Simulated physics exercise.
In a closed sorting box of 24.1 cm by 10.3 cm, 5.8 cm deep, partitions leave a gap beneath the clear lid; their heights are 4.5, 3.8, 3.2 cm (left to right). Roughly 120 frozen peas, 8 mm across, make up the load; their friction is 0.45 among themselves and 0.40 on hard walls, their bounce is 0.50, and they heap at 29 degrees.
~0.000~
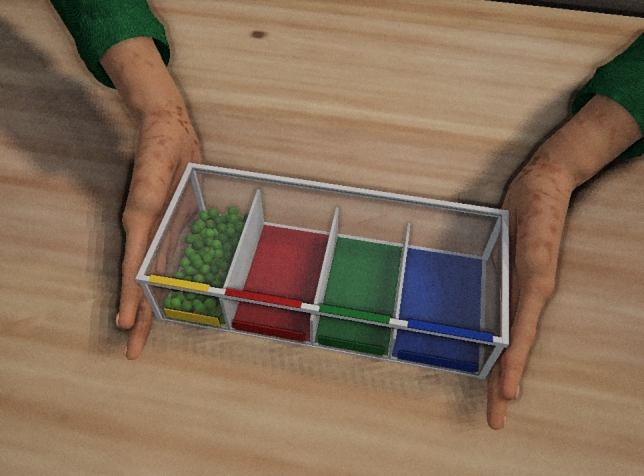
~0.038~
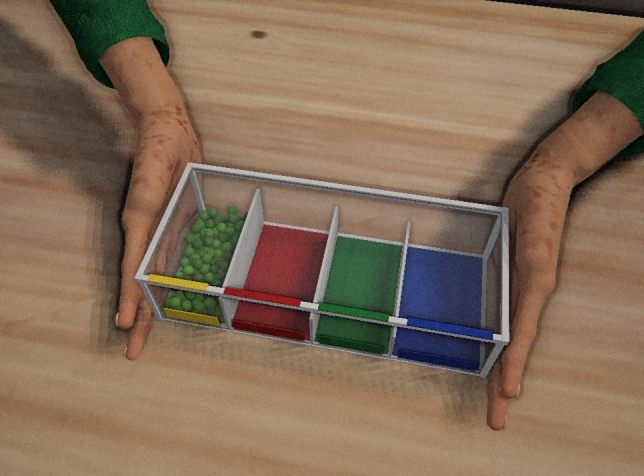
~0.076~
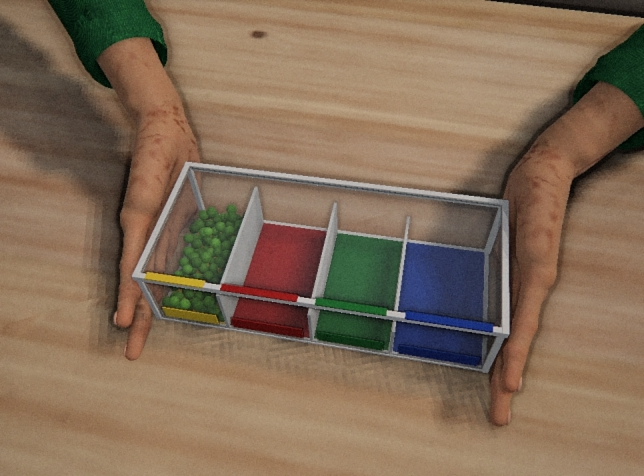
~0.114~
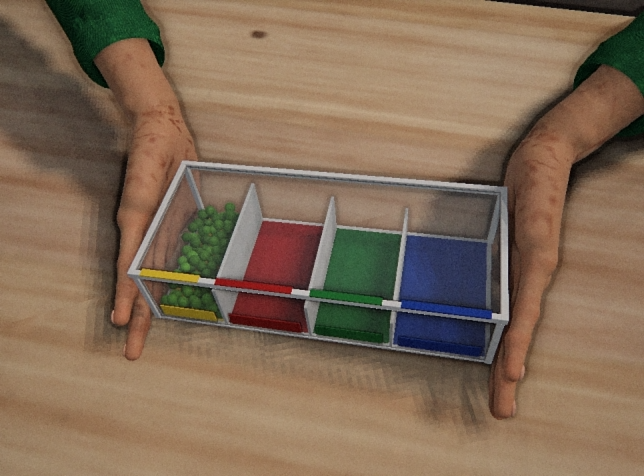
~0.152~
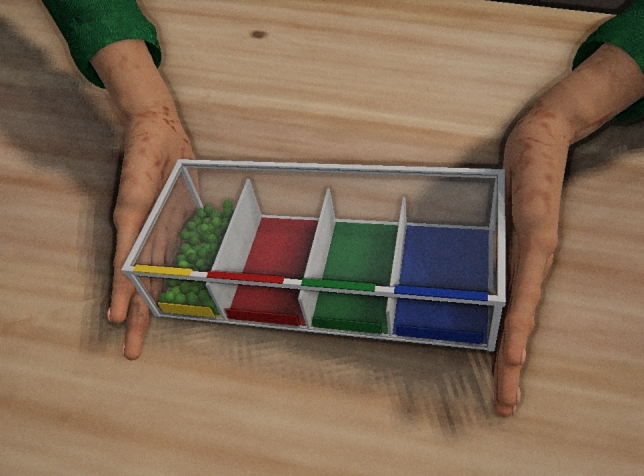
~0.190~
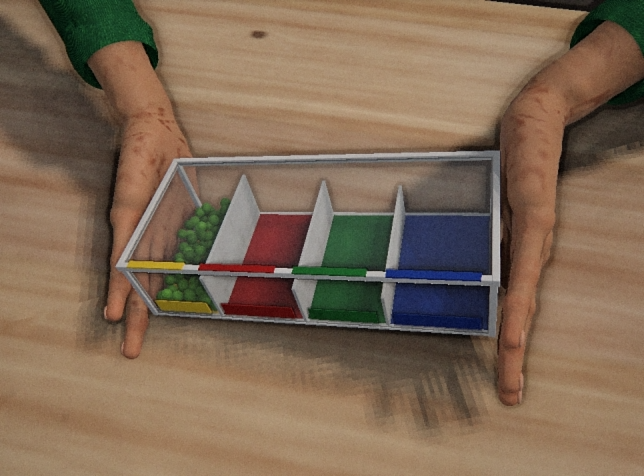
At the start, two hands in green sleeves hold a clear box with yellow, red, green and blue sections, small green balls filling the leftmost one. The hands gradually tilt the box, its right end rising slightly in view, while the balls stay heaped in the yellow section.
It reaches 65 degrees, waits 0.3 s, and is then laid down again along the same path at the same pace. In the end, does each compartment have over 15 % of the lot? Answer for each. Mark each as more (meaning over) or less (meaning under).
Red compartment - less; blue compartment - less; green compartment - less; yellow compartment - more.
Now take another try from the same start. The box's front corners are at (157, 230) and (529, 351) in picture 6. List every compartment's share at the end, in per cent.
In the end red holds 0 %, blue holds 0 %, green holds 0 % and yellow holds 95 %.
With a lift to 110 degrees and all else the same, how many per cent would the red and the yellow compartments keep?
Shares: Red 0, yellow 100, per cent.
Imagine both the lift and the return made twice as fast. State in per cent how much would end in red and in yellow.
Red 0 %; yellow 100 %.
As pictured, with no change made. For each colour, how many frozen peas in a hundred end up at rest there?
Red: 0%; blue: 0%; green: 0%; yellow: 100%.
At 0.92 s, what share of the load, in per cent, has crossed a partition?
Near 0 in a hundred.
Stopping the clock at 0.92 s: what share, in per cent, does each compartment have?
In per cent: Red 0, blue 0, green 0, yellow 100.
After 0.92 s, tilt 65 degrees; yellow 100 %.
After 1.41 s, tilt 35 degrees; yellow 100 %.
Then, at 1.97 s, tilt 0 degrees; yellow 100 %.
By 2.3 s all is still; red 0 %, blue 0 %, green 0 %, yellow 100 %.
